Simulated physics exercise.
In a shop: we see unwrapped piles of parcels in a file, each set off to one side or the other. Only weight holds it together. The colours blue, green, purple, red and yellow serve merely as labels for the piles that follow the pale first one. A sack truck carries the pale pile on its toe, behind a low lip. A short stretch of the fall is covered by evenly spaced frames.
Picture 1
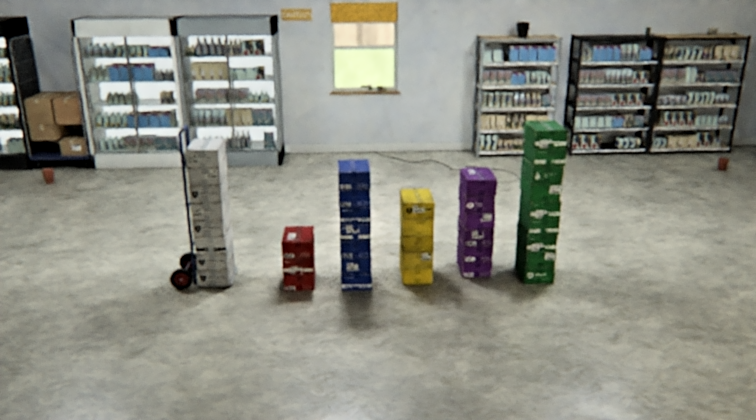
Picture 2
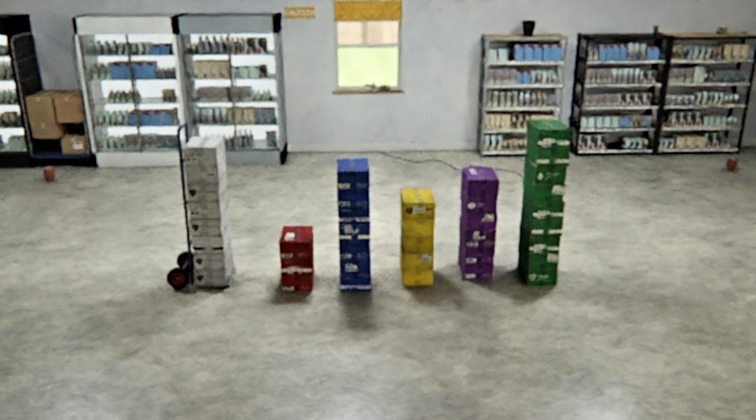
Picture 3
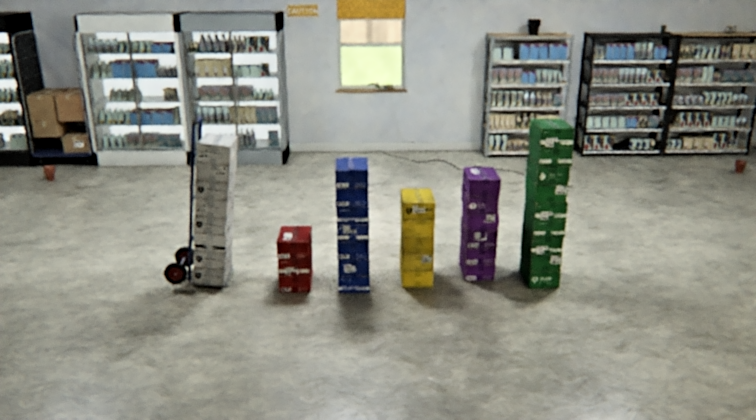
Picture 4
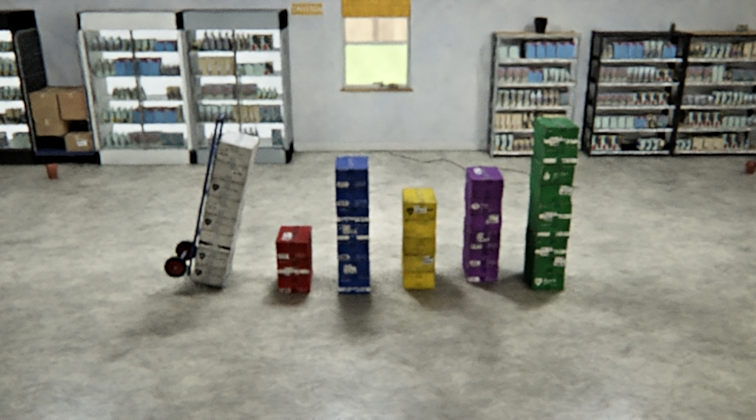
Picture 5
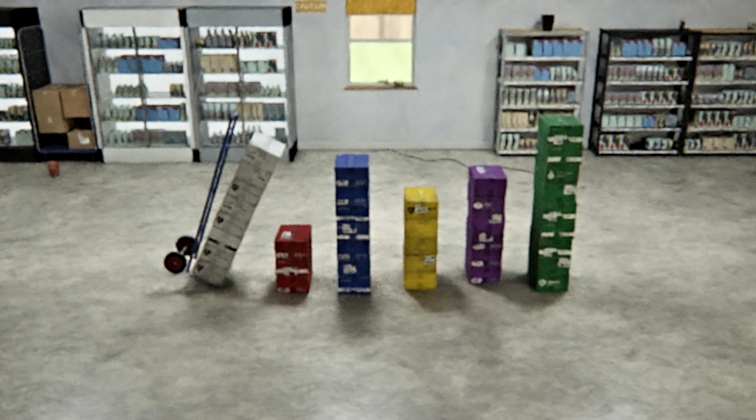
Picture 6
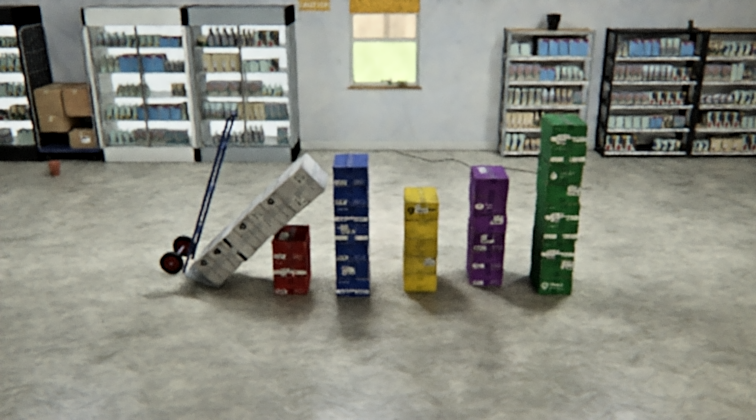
A tall white stack of boxes tips right off a hand truck toward a short red stack.
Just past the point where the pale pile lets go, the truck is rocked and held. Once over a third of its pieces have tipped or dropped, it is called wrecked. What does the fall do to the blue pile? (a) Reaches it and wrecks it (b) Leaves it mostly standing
b, leaves it mostly standing.
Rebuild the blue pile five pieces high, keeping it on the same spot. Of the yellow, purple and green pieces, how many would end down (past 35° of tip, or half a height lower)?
The counts are yellow 0, purple 0 and green 0.
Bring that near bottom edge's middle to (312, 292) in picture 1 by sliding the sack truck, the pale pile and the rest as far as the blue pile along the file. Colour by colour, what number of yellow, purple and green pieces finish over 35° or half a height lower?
Colour by colour: Yellow 0; purple 0; green 0.
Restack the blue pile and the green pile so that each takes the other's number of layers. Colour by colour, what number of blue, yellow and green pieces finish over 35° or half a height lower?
Blue 0, yellow 0, green 0.
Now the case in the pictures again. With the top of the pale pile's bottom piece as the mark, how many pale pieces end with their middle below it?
Counting them up gives 1.
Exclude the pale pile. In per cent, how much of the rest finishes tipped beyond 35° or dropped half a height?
0 %, roughly.
Soon after the last picture, 8 of the pale pile down; none of the 7 blue parcels down (0 of 30 in all colours); top blue parcel unmoved; top red parcel shifted a little.
A little later, 8 of the pale pile down; none of the 7 blue parcels down (0 of 30 in all colours); top blue parcel shifted a little; top red parcel shifted a little.
Later still, 8 of the pale pile down; none of the 7 blue parcels down (0 of 30 in all colours); top blue parcel shifted half its height; top red parcel shifted half its height.
After that, 8 of the pale pile down; none of the 7 blue parcels down (0 of 30 in all colours); top blue parcel leaning a little; top red parcel shifted half its height.
At rest, 8 of the pale pile down; none of the 7 blue parcels down (0 of 30 in all colours); top blue parcel leaning barely; top red parcel shifted half its height. As the last picture would show them, middles, top blue parcel near (362, 169), top red parcel near (299, 242).
